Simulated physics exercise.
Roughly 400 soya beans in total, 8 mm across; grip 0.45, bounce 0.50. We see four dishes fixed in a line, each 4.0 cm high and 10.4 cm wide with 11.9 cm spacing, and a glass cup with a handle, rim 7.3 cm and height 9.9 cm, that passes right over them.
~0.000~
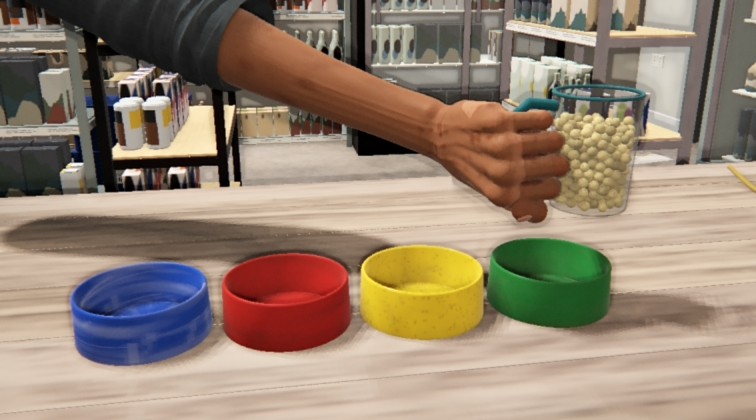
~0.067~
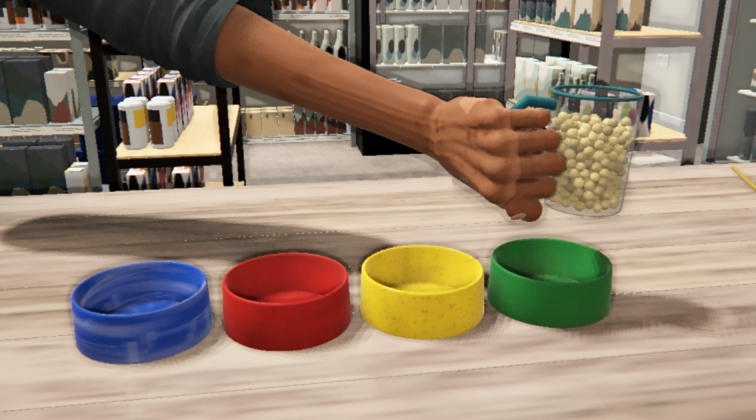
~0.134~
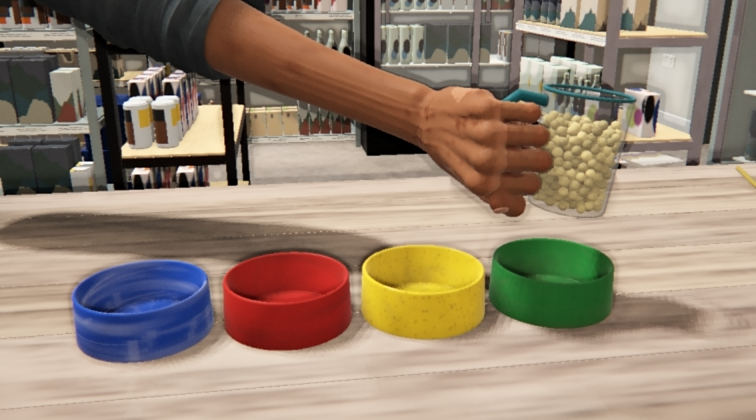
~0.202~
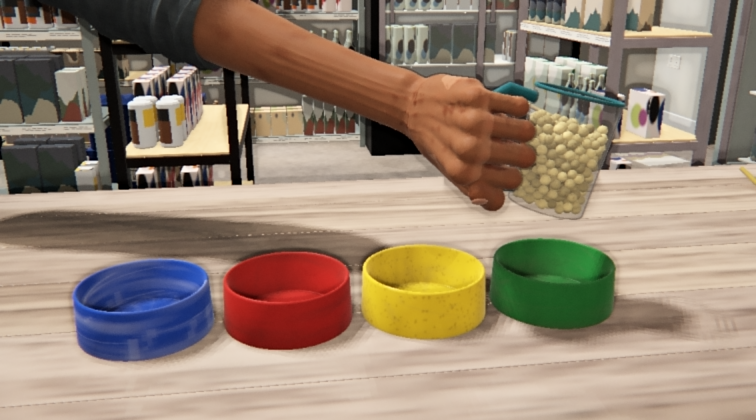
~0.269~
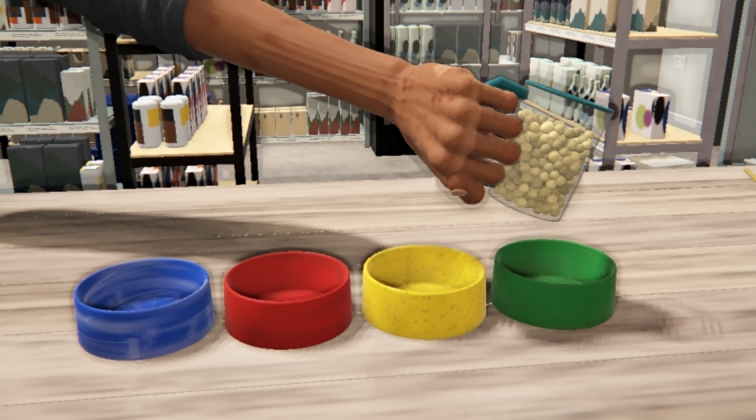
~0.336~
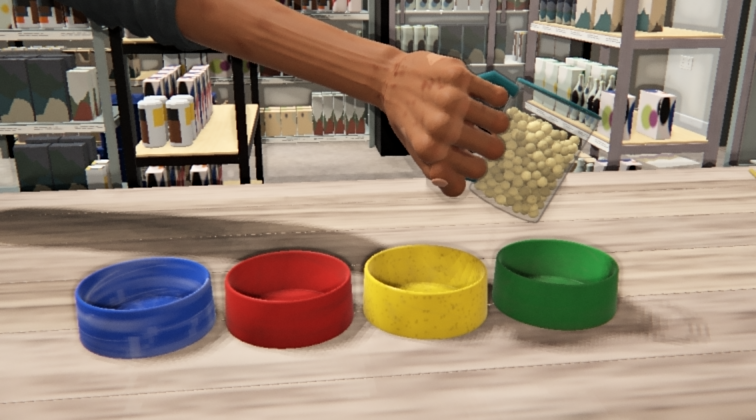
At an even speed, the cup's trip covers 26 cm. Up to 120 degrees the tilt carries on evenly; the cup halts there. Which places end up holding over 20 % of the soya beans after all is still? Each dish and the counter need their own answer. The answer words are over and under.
Red dish: Under. Blue dish: Under. Green dish: Under. Yellow dish: Over. Counter: Over.
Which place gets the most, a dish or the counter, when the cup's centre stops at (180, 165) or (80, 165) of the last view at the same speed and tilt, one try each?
Red; red.
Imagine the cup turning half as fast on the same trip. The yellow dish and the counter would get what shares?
In that case the yellow dish gets 80 while the counter gets 20.
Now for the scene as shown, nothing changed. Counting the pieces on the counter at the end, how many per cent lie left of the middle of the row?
That works out to close to 50 per cent.
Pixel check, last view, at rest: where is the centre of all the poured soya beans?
My guess is close to (406, 296).
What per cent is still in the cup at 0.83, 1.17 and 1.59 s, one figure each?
Approx. 100 / 95 / 20 percent.
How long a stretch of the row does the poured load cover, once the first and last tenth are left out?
It covers some 10 centimetres of the row.
After 0.83 s, tilt 70 degrees; cup holds 100 %.
After 1.17 s, tilt 101 degrees; cup holds 95 %, yellow 5 %.
After 1.59 s, tilt 120 degrees; cup holds 20 %, yellow 50 %.
By 2.5 s all is still; red 5 %, blue 0 %, green 0 %, yellow 70 %, counter 30 %.
